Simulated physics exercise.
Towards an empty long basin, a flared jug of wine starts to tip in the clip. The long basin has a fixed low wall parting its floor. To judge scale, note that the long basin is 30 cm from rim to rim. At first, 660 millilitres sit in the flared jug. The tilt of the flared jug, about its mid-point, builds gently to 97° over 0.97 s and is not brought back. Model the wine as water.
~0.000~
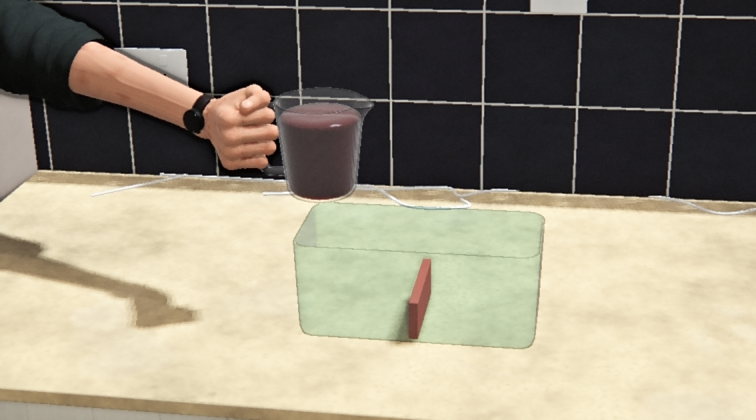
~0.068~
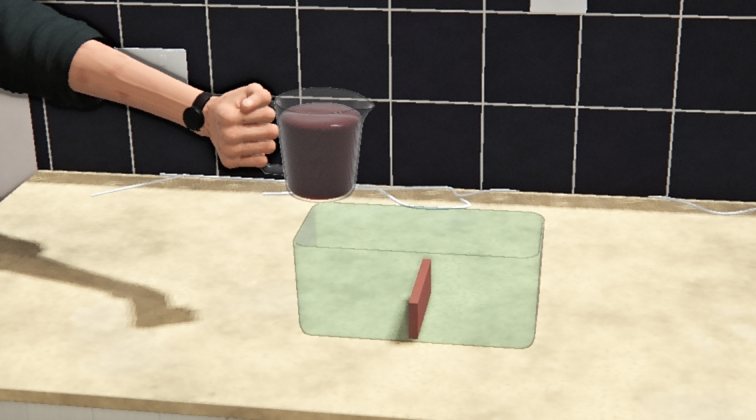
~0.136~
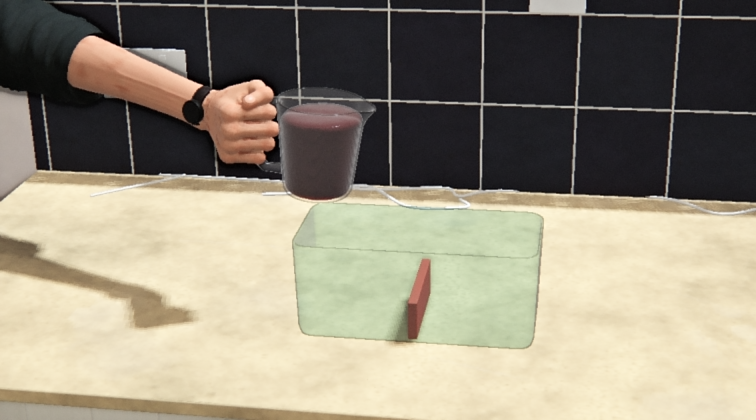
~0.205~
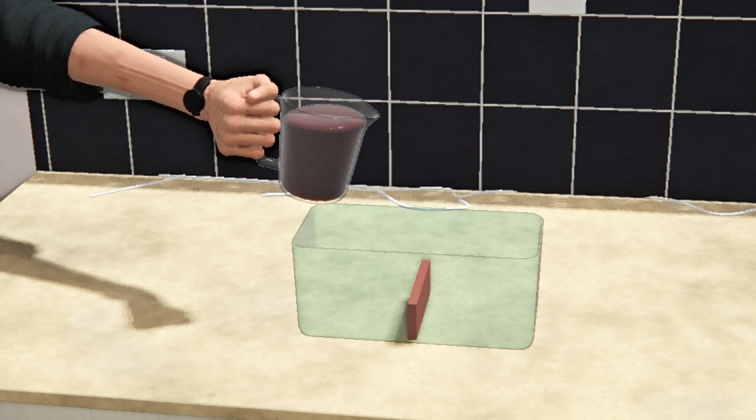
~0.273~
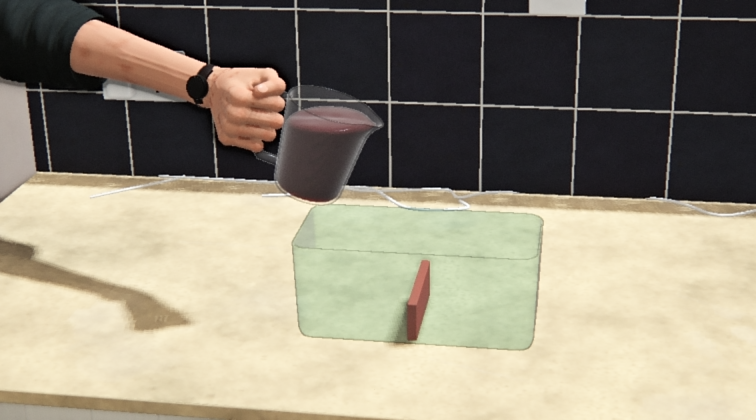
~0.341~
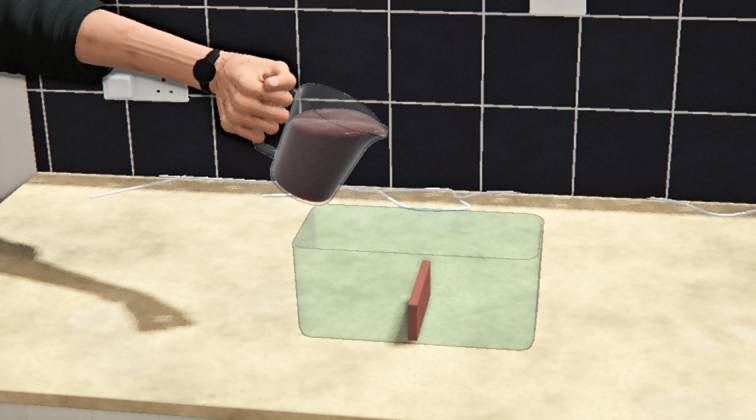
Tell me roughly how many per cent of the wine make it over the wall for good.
Roughly 68 per cent make it over.
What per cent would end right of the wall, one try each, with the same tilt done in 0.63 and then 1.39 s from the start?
65 in a hundred, followed by 70 in a hundred.
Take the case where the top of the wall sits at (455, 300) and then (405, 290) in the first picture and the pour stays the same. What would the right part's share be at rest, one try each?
Try 1: 10 %; try 2: 90 %.
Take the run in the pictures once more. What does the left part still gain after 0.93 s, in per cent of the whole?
Around 18 in a hundred.
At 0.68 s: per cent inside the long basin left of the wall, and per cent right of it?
Lab note: Left near 1, right near 16.
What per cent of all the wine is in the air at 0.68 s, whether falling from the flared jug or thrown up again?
Close to 18 per cent, I'd say.
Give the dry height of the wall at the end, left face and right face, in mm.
40 mm left, 28 mm right.
Then, 0.68 s in, the tilt is 77° and 65 per cent is still to pour, 1 is left of the wall and 17 right of it.
Then, 0.93 s in, the tilt is 97° and 20 per cent is still to pour, 13 is left of the wall and 55 right of it.
Then, 1.19 s in, the tilt is 97° and 3 per cent is still to pour, 26 is left of the wall and 69 right of it.
Then, 1.47 s in, the tilt is 97° and 0 per cent is still to pour, 30 is left of the wall and 68 right of it.
Finally, 31 per cent lies left of the wall, 68 right of it and 1 outside.
